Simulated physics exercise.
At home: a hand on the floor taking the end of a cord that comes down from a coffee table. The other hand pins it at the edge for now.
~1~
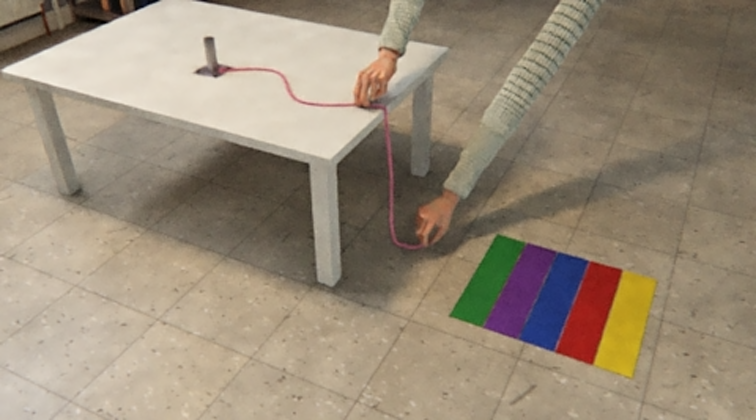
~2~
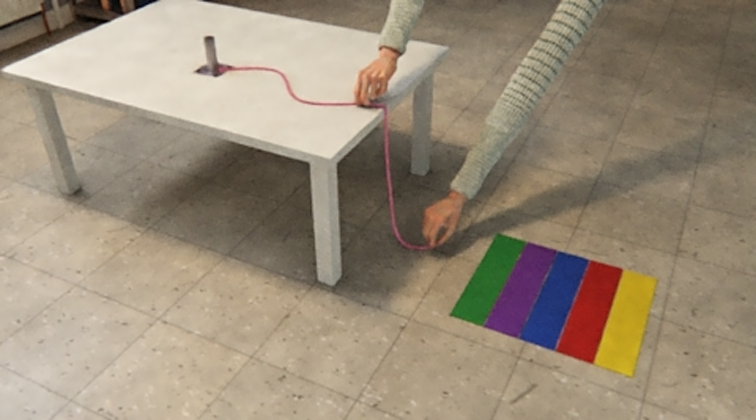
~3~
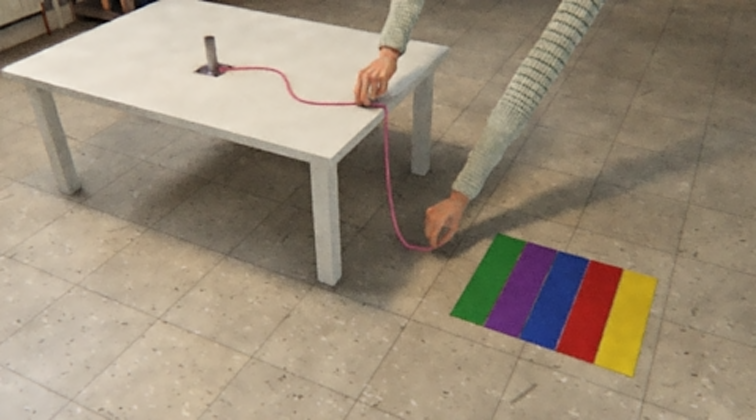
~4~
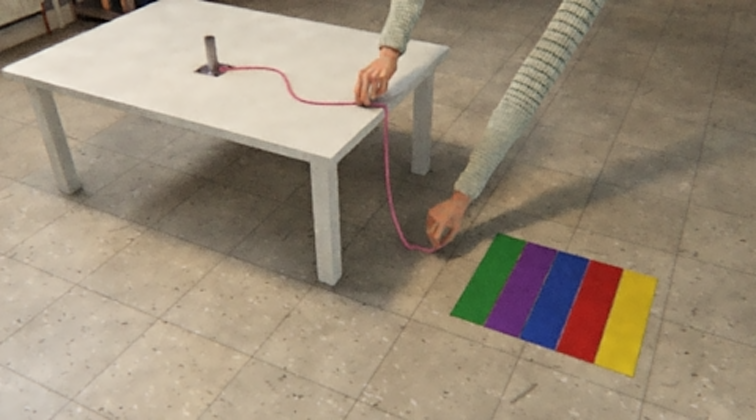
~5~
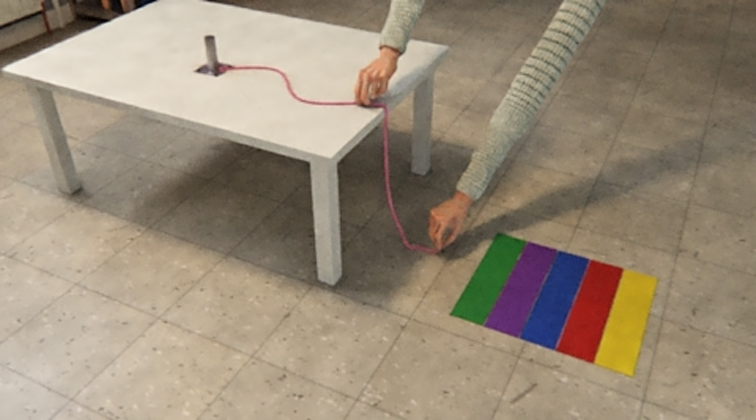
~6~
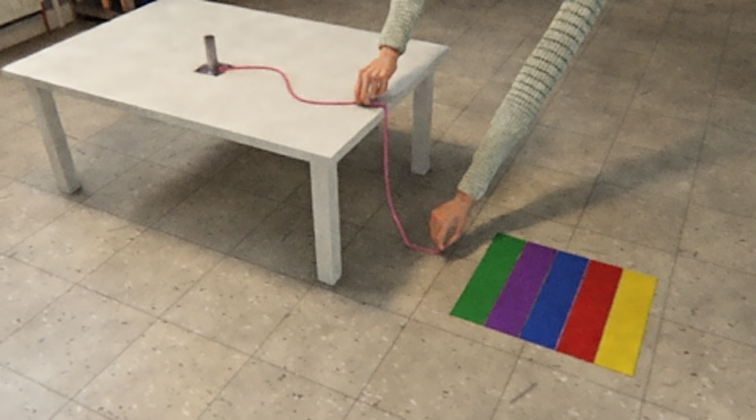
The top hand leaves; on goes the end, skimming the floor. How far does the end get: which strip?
It gets as far as the blue strip.
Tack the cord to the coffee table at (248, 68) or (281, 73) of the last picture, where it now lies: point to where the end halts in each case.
In that order: (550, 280) and (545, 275).
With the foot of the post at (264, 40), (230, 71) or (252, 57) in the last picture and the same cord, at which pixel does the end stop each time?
Near (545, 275), (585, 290) and (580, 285).
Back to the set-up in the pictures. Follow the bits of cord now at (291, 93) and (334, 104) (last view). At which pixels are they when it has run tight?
Near (317, 92) and (365, 103).
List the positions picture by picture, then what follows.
In the first picture, end (429, 243); green (474, 305); purple (508, 316); blue (544, 327); red (580, 340); yellow (618, 352).
In the second picture, end (436, 244); cord through (249, 68) (288, 84) (329, 104) (386, 120) (389, 179) (397, 233).
In the third picture, end (438, 245).
In the fourth picture, end (440, 245); cord through (250, 68) (288, 84) (329, 104) (386, 120) (388, 179) (400, 233).
In the fifth picture, end (442, 245).
In the sixth picture, end (443, 246); cord through (249, 67) (288, 83) (329, 104) (386, 120) (386, 178) (402, 232).
Soon after, end near (500, 263); over green.
Then, end near (537, 274); over purple.
At full stretch, end near (560, 281); over blue. The blue one.
